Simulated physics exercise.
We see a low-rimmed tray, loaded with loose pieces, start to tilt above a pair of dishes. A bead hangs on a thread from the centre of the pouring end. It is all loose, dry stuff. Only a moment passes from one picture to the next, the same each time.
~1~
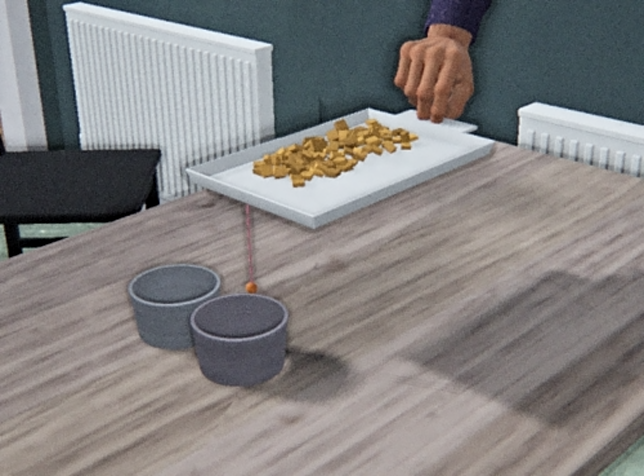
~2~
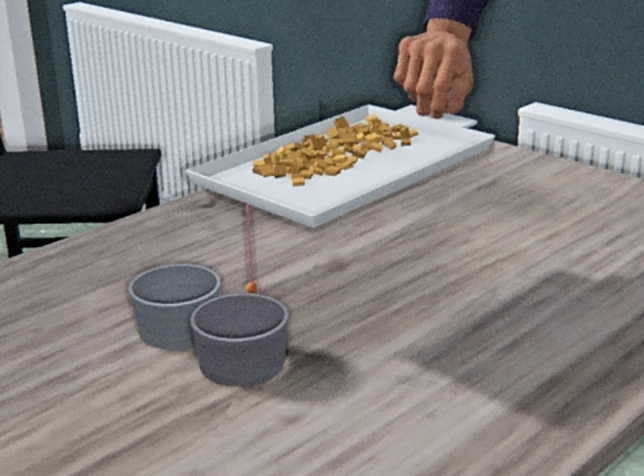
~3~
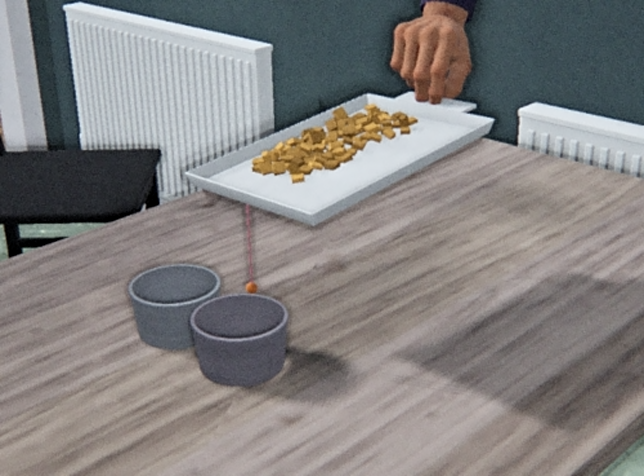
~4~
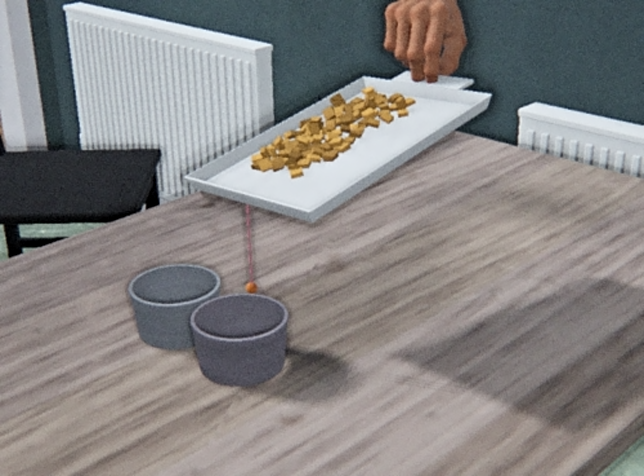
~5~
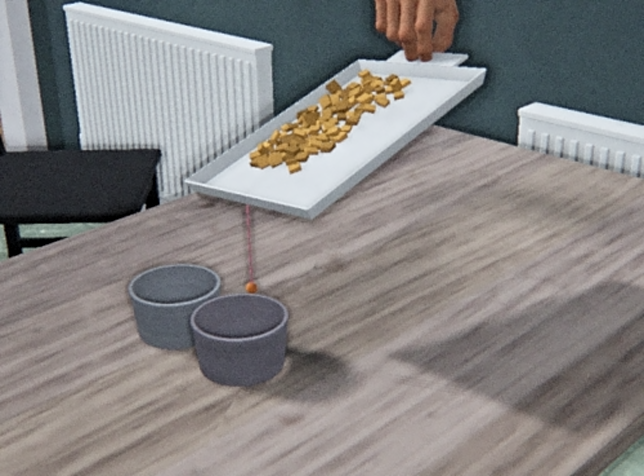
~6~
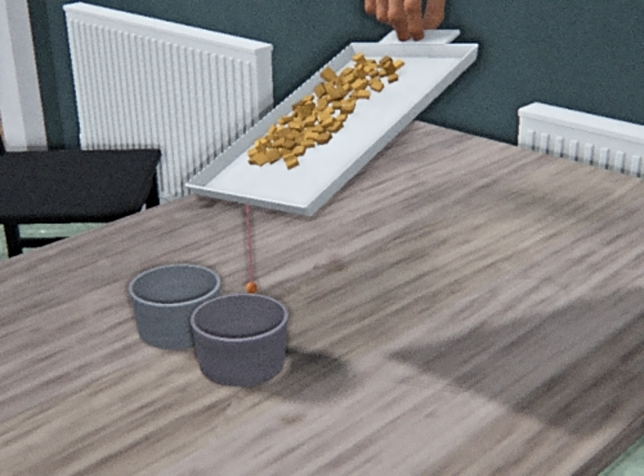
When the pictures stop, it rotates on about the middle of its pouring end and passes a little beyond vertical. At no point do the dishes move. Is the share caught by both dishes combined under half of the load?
No, it is above half.
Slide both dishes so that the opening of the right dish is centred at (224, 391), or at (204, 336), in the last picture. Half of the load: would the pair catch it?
Held in all, by try: A smaller portion, then a smaller portion.
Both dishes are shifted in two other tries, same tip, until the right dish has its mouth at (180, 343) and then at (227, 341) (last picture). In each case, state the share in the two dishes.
Trial 1: 10 percent; trial 2: 40 percent.
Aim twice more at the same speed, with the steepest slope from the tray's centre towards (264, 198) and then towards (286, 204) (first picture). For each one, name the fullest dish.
In the first case it's the one on the right, in the second the one on the right.
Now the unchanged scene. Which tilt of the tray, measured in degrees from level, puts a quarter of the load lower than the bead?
Close to 75 degrees, I reckon.
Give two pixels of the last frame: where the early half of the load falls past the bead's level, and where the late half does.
Starting near (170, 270), moving on to near (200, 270).
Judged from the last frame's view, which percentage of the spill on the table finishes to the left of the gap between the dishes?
I'd put it at close to 90 per cent.
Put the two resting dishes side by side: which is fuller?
I'd say more ends in the left-side one.
Soon after the last picture, tray tipped steeply; most on the tray; a stray few in the left dish; about a quarter in the air.
A little later, tray tipped past a quarter turn; a stray few on the tray; a small part in the right dish; about two thirds in the left dish; a small part outside both; a small part in the air.
Later still, tray tipped past a quarter turn; a small part in the right dish; most in the left dish; a small part outside both.
At rest, tray tipped past a quarter turn; a small part in the right dish; most in the left dish; a small part outside both.
